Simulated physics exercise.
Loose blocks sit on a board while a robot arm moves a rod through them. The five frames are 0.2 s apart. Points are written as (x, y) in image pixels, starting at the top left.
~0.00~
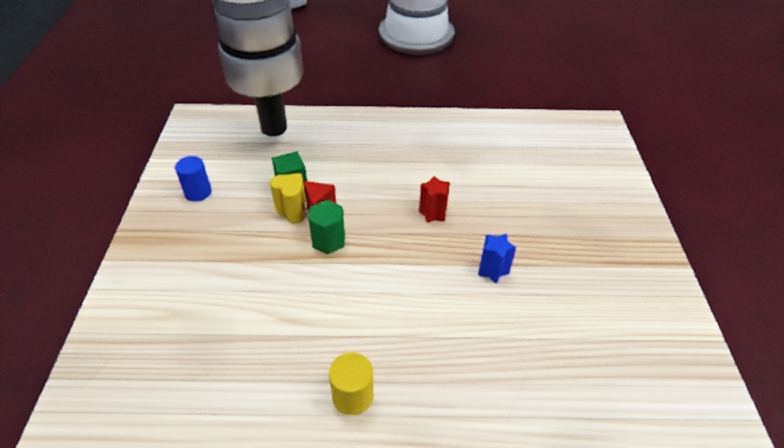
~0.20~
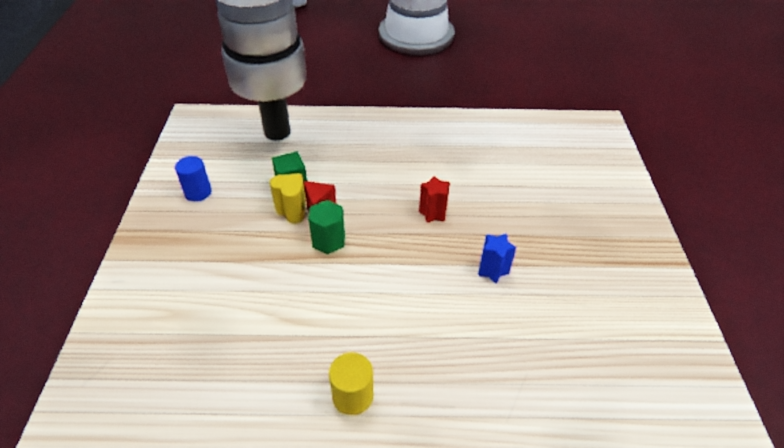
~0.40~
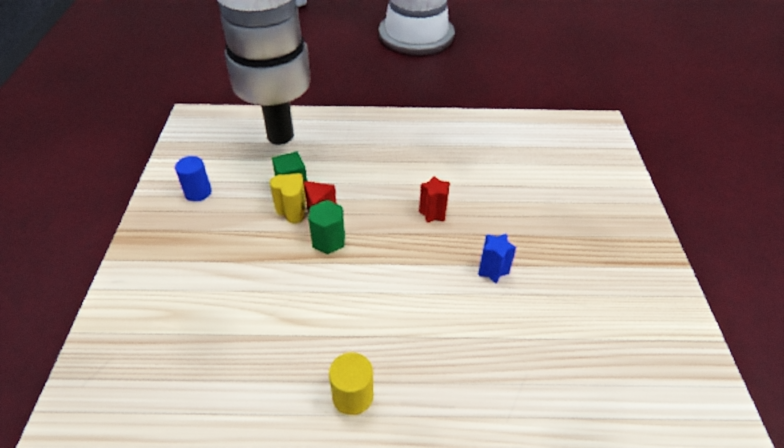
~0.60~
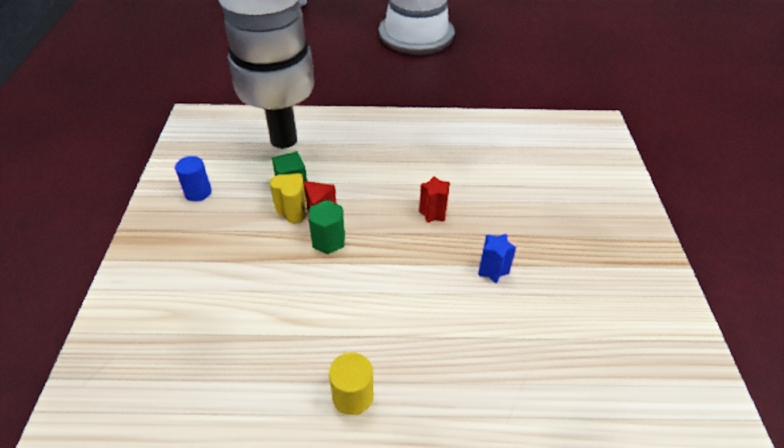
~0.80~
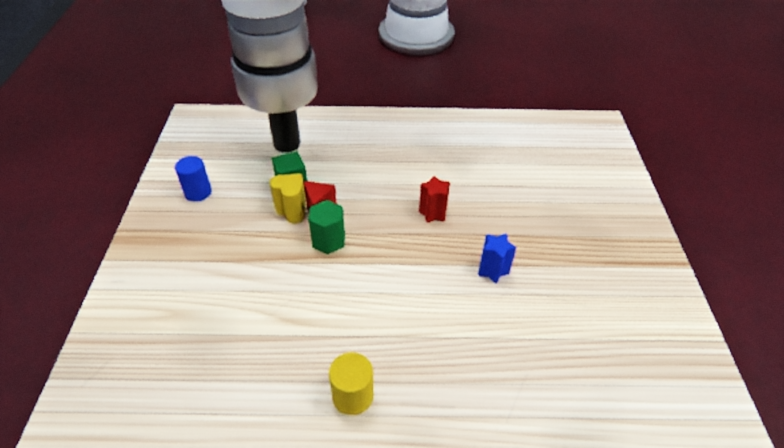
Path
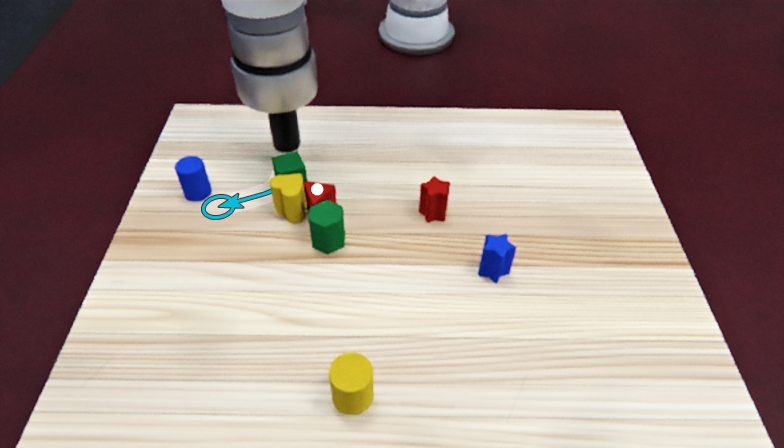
On a pale wooden board scattered with red, blue, green and yellow blocks, a robot arm's dark rod crept slightly right and nearer a clustered group near the back, while every block stayed still.
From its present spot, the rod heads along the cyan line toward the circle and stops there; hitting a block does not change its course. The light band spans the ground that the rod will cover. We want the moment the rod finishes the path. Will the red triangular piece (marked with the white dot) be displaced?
I expect not.
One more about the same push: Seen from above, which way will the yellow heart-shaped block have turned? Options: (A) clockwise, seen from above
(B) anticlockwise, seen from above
The one that fits is B, anticlockwise, seen from above.
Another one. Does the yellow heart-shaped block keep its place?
No, that is not how it ends up.
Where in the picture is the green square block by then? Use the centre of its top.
Its top middle is near (282, 178).
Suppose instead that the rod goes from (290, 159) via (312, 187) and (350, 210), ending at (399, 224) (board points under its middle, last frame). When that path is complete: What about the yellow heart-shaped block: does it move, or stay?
It is no longer where it was.
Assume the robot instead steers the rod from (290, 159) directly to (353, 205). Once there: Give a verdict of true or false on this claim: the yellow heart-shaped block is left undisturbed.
My answer: False.
The line goes from (290, 159) by way of (282, 182) and (254, 197) to (219, 207); the dot is on the red triangular piece.
On the path given first. One third of the way, rod at (279, 168); yellow heart-shaped block at (288, 191), turned 15° anticlockwise; green square block at (287, 172).
Two thirds of the way, rod at (250, 182); yellow heart-shaped block at (290, 197), turned 30° anticlockwise; green square block at (282, 178), turned 10° anticlockwise.
At the end, rod at (214, 192); yellow heart-shaped block at (290, 197), turned 30° anticlockwise; green square block at (282, 178), turned 10° anticlockwise; red triangular piece unmoved.
